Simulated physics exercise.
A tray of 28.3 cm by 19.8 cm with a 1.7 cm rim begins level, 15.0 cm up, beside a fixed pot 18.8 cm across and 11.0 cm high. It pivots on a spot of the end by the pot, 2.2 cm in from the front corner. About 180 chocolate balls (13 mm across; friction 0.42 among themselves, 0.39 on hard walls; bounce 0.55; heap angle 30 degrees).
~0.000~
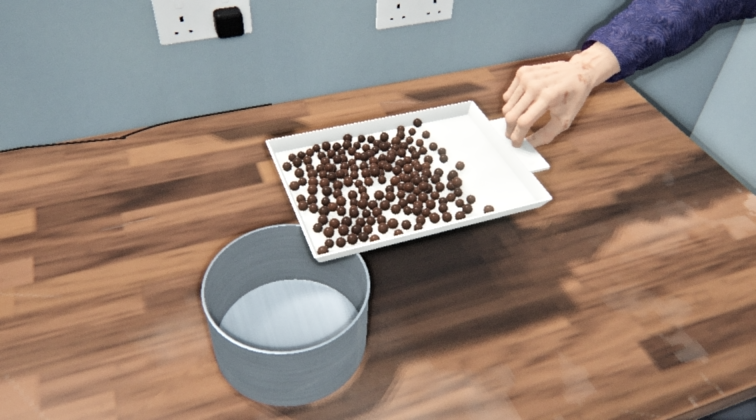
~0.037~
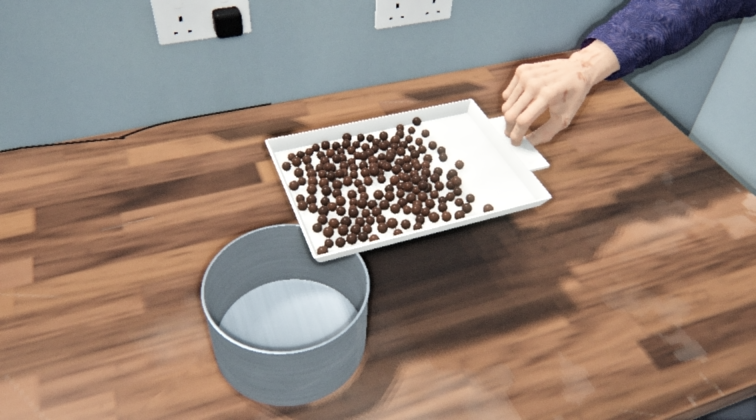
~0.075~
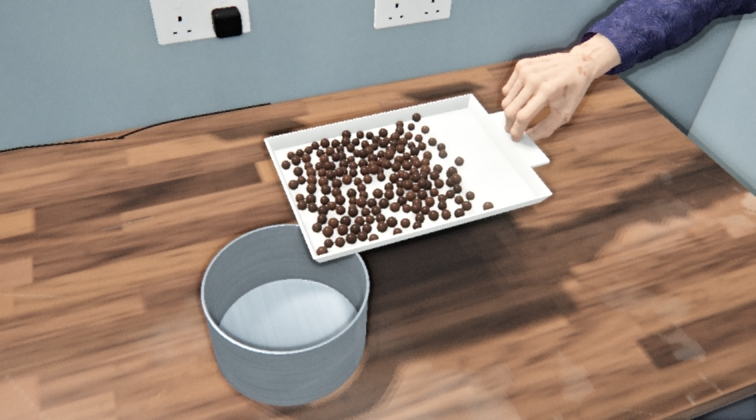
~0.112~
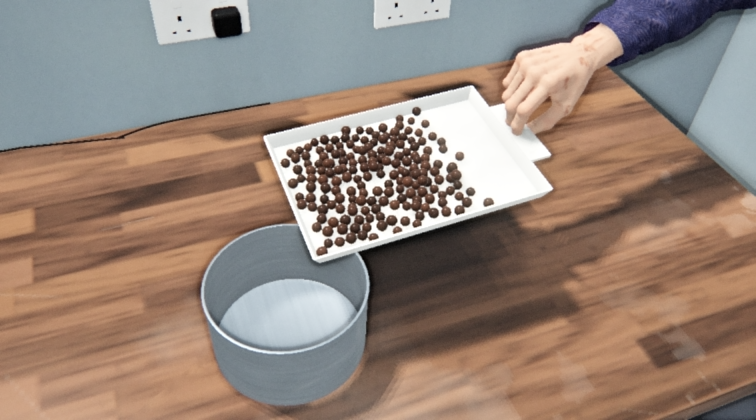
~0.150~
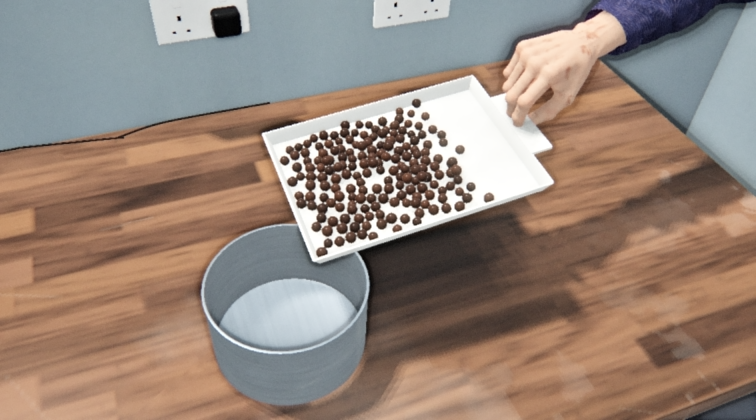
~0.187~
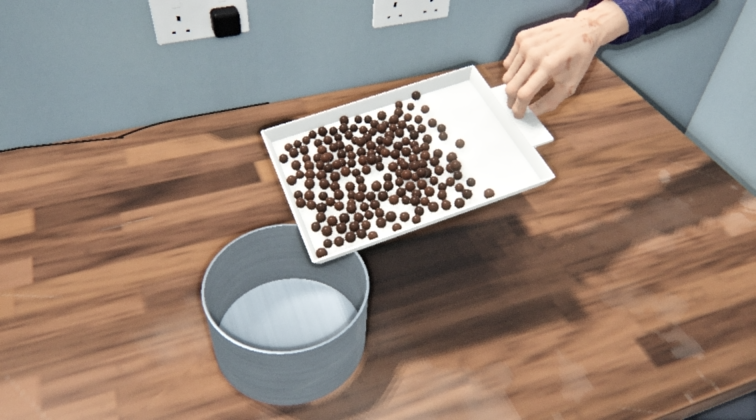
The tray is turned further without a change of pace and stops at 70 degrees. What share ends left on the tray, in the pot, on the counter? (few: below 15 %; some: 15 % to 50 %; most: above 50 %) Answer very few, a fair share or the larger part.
Tray: Very few, pot: The larger part, counter: Very few.
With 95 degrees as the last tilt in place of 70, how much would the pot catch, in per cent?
Then about 95 per cent.
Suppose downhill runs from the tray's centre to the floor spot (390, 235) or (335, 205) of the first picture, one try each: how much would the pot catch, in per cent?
Some 75 and 65 per cent.
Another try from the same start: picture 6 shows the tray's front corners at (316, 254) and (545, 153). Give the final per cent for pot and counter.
Pot 80, counter 20.
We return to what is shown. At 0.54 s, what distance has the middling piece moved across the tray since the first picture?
About 2 cm.
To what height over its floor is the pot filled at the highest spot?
About 4.0 cm.
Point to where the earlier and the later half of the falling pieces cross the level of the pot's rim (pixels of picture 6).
First near (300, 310), later near (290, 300).
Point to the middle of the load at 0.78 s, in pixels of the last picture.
At about (329, 179).
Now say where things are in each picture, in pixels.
The first picture shows tray tilt 0 degrees, front corners at (320, 251) and (543, 196); middle of the pieces at (382, 180); pot at (287, 283).
The second picture shows tray tilt 0 degrees, front corners at (319, 251) and (543, 194); middle of the pieces at (382, 180).
The third picture shows tray tilt 2 degrees, front corners at (319, 252) and (543, 191); middle of the pieces at (381, 178).
The fourth picture shows tray tilt 4 degrees, front corners at (319, 252) and (544, 186), lowest corner left front; middle of the pieces at (381, 174).
The fifth picture shows tray tilt 7 degrees, front corners at (318, 253) and (545, 180), lowest corner left front; middle of the pieces at (381, 170).
The sixth picture shows tray tilt 10 degrees, front corners at (318, 254) and (546, 174), lowest corner left front; middle of the pieces at (380, 167); pot at (286, 283). Its pace works out near 80 degrees a second.
After 0.54 s, tilt 39 degrees; the tray holds 100 %, the pot 0 %.
After 0.78 s, tilt 59 degrees; the tray holds 100 %, the pot 0 %.
After 1.13 s, tilt 70 degrees; the tray holds 25 %, the pot 65 %.
By 2.6 s all is still; tray 0 %, pot 95 %, counter 5 %.
